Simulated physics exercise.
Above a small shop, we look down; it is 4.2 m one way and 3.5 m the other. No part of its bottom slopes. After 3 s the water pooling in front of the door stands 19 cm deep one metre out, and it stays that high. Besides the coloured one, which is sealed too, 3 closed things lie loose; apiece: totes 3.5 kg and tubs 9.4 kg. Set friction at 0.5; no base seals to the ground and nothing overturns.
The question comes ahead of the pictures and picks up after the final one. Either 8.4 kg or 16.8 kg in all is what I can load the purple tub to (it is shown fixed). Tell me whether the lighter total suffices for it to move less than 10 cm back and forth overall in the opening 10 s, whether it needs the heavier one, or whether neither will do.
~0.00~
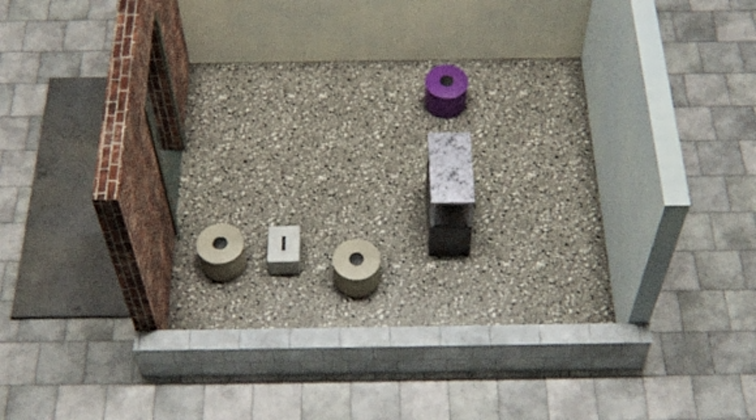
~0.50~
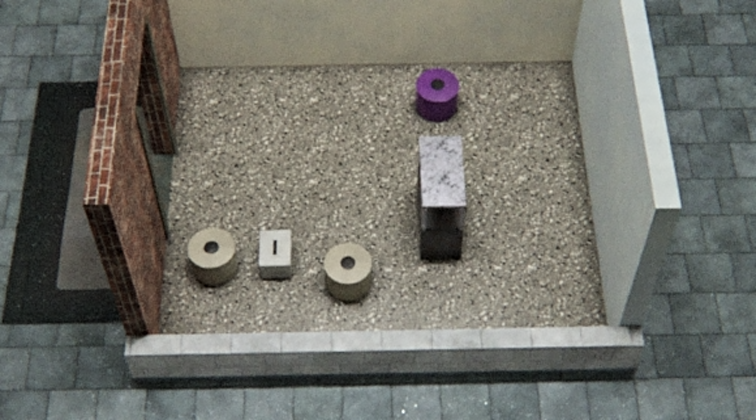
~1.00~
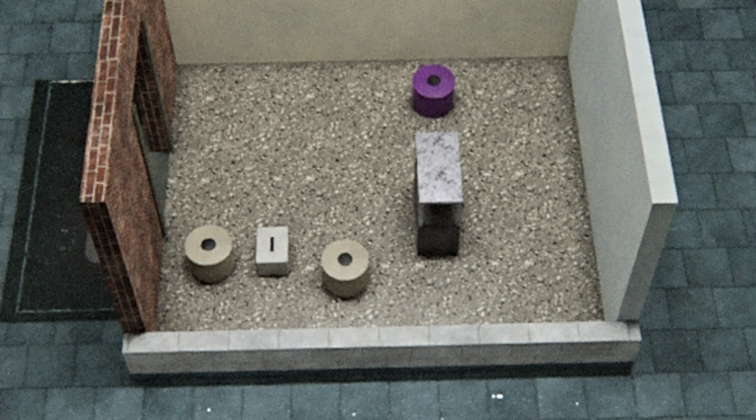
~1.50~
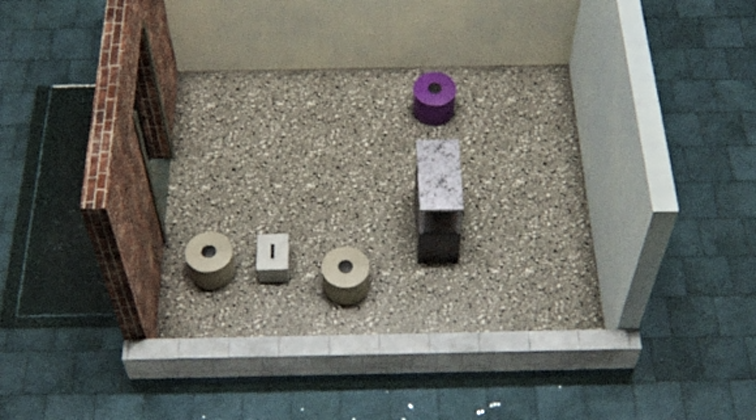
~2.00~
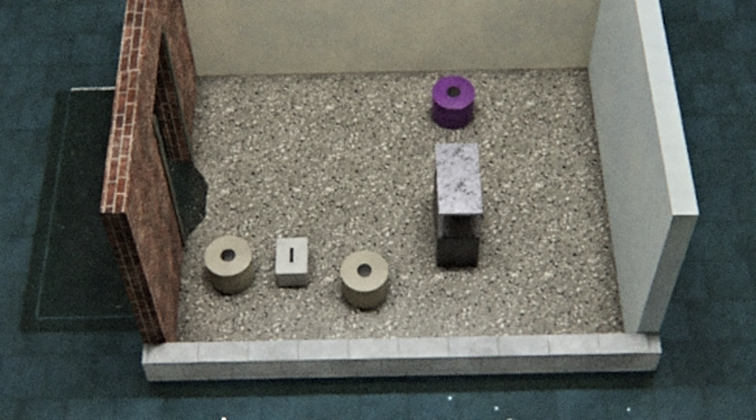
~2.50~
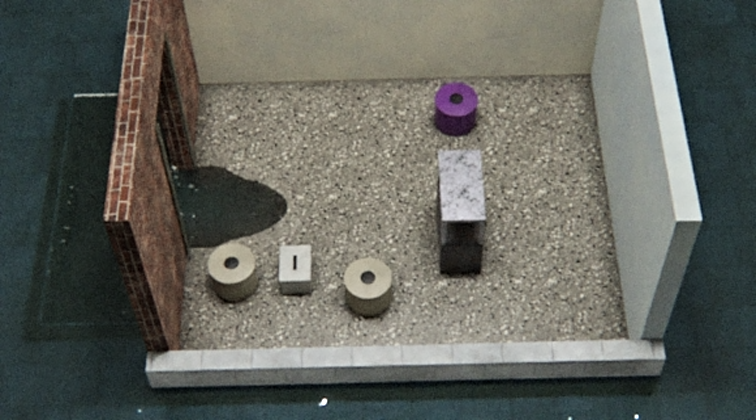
It needs the heavier.
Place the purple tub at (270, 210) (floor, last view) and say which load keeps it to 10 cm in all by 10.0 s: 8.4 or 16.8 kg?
No load works.
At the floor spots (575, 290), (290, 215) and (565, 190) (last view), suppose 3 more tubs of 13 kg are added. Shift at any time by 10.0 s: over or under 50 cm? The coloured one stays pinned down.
First: Inside the limit; second: Beyond the limit; third: Inside the limit.
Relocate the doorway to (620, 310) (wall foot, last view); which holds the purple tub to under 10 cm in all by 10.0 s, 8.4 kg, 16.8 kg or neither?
Well, then the lesser option suffices.
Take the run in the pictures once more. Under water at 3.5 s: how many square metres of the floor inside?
Some 3.5 m2 of it.
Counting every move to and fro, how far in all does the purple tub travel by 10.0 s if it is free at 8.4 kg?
About 140 cm.
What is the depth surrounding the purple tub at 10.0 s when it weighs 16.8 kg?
Something like 7 centimetres.
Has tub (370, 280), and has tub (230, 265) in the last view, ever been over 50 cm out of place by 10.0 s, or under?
In sequence, not exceeded; not exceeded.
After 3.5 s the purple tub would be 0 cm from its start with 8.4 kg and 0 cm from its start with 16.8 kg; 0 cm of water round it then.
After 4.5 s the purple tub would be 0 cm from its start with 8.4 kg and 0 cm from its start with 16.8 kg; 2 cm of water round it then.
After 7.0 s the purple tub would be 57 cm from its start with 8.4 kg and 0 cm from its start with 16.8 kg; 5 cm of water round it then.
After 10.0 s the purple tub would be 123 cm from its start with 8.4 kg and 0 cm from its start with 16.8 kg; 7 cm of water round it then.
